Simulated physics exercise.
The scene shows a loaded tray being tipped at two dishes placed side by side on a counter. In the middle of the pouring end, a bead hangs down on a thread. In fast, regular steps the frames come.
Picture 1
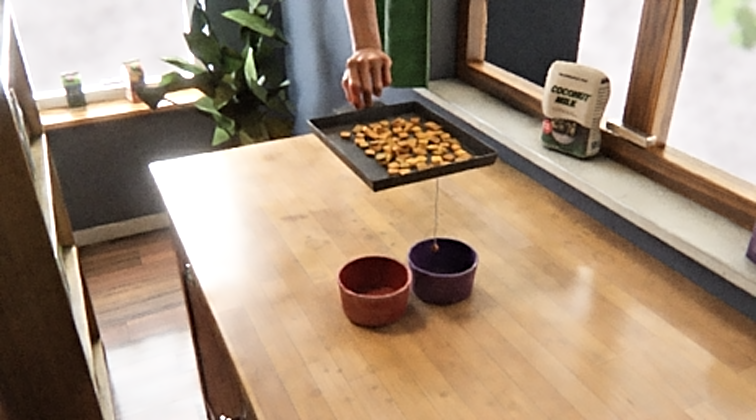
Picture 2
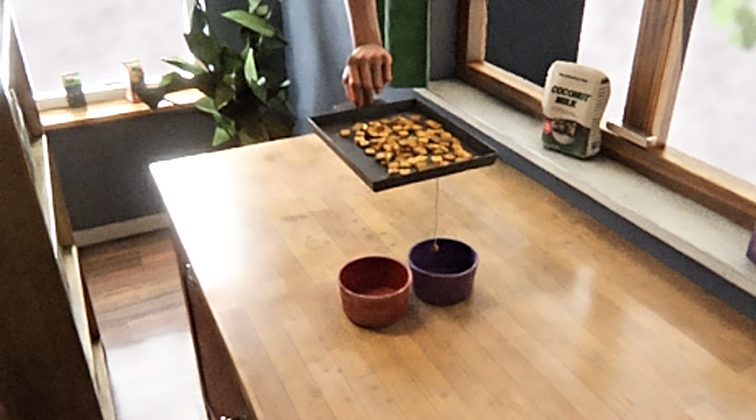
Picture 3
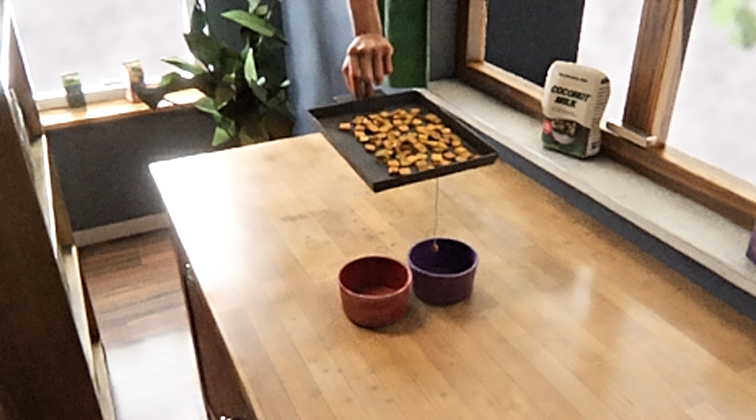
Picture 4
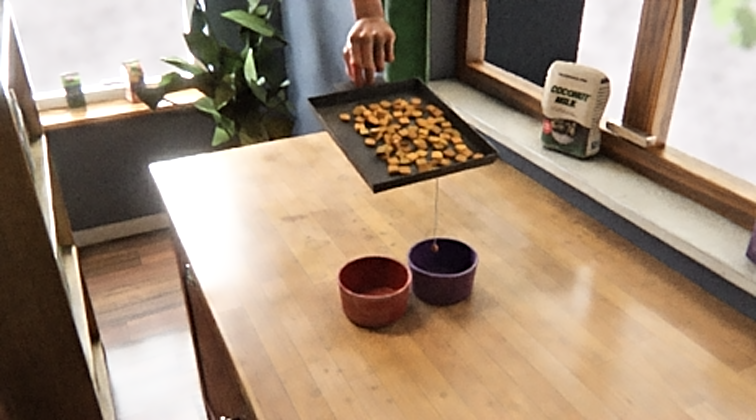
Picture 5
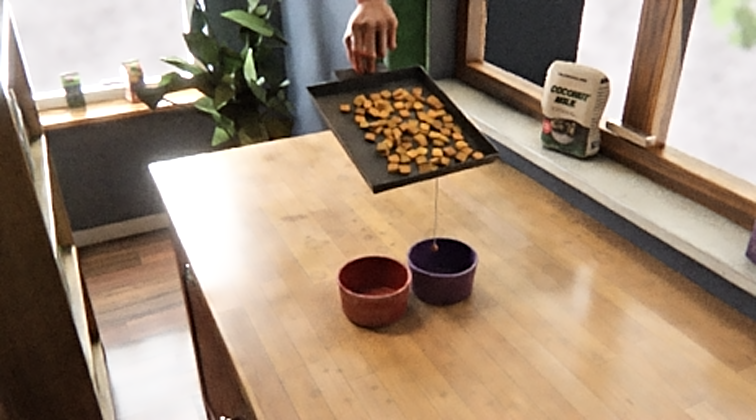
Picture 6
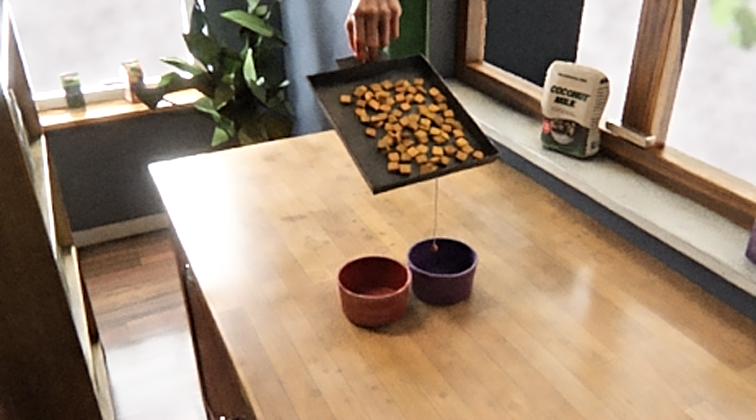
At the start, a hand holds a dark tray of small brown squares nearly level above a wooden counter, near a red bowl and a purple bowl. The hand then raises the tray's far end, tilting it steadily toward the bowls, while the squares stay on it and the hanging bead stays still.
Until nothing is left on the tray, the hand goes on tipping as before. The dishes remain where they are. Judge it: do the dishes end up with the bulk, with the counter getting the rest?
No - most is lost.
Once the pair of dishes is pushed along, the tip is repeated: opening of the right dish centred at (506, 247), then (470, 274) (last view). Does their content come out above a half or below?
First try: Lower than half; second try: Higher than half.
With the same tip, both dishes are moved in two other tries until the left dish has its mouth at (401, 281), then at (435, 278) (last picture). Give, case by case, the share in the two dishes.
It would be near 70 per cent first and near 70 per cent second.
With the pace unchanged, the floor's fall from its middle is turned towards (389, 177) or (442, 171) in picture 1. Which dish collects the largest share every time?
First place: The dish to the left; second place: The dish to the right.
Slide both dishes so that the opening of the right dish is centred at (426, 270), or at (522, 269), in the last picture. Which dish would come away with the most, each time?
One: The right dish. Two: The left-hand dish.
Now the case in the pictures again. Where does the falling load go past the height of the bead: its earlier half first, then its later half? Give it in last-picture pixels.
(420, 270) first, (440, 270) later.
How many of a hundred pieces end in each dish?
About: Left dish 20, right dish 10 per cent.
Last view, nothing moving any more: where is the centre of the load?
I'd put the middle somewhere around (436, 315).
Soon, tray tipped steeply; nearly all on the tray; a stray few in the air.
A while on, tray tipped past a quarter turn; about two thirds on the tray; a stray few in the left dish; a stray few in the right dish; a small part outside both; a small part in the air.
Towards the end, tray tipped past a quarter turn; about a quarter in the left dish; a small part in the right dish; about two thirds outside both.
Finally, tray tipped past a quarter turn; about a quarter in the left dish; a small part in the right dish; about two thirds outside both.
